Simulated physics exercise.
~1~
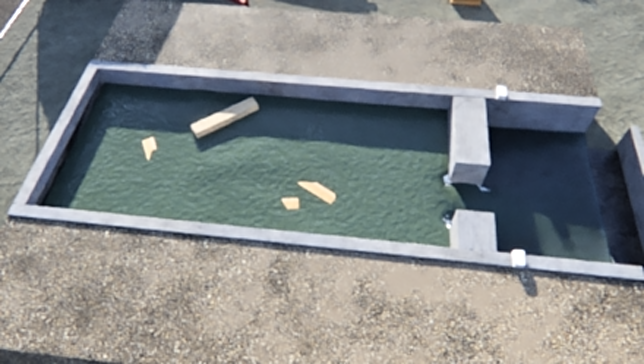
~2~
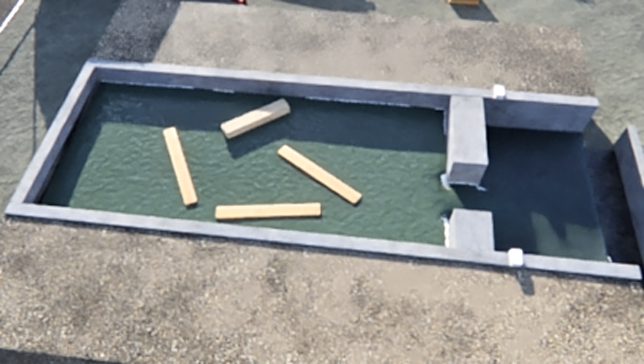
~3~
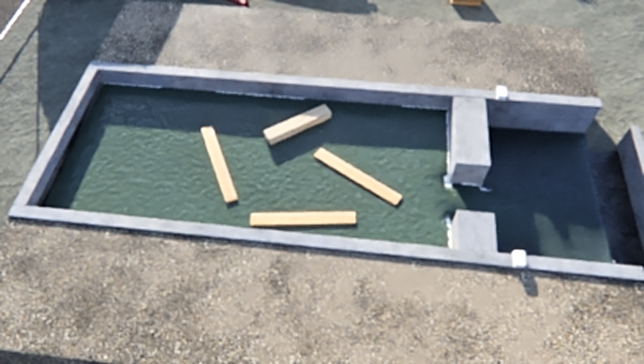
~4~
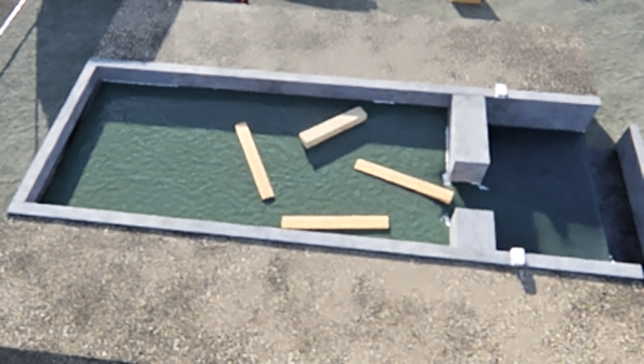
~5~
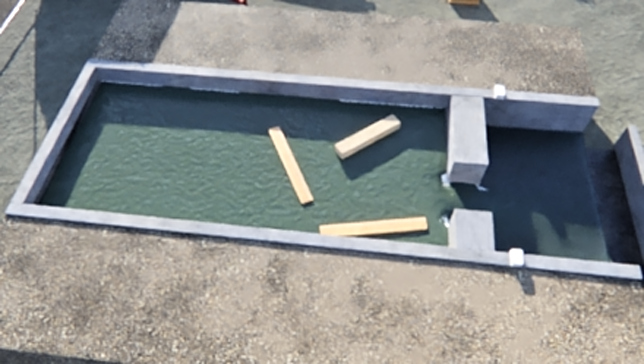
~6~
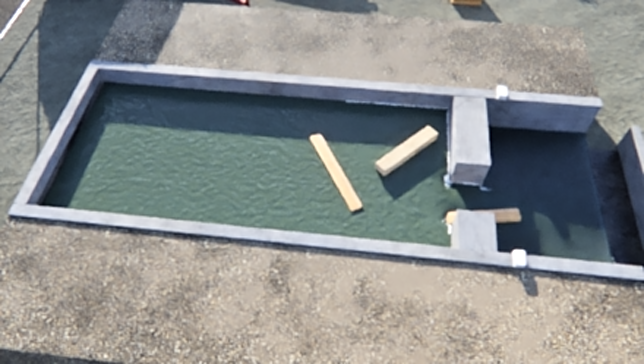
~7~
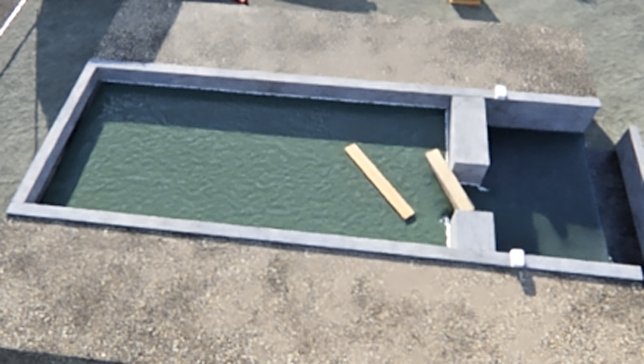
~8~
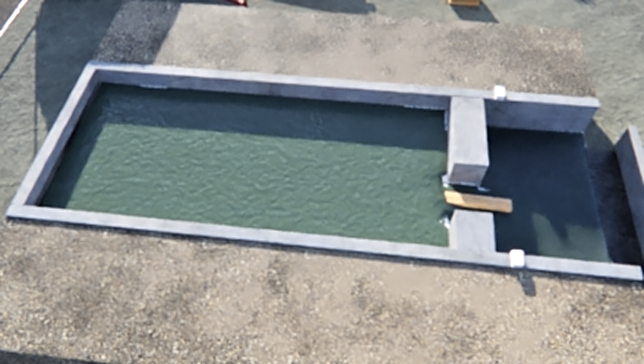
Four pale yellow wooden beams drift in dark green water inside a long grey-walled channel, seen from above with gravelly ground around it. At first only parts of them show above the surface, then all four float in full, one shorter and thicker than the rest. They move steadily right towards a narrow gap between two grey blocks, near white markers on the walls. The rightmost beam goes out of sight first, and the lowest one follows through the gap. The short, thick beam turns and passes next, leaving the last beam lying in the opening.
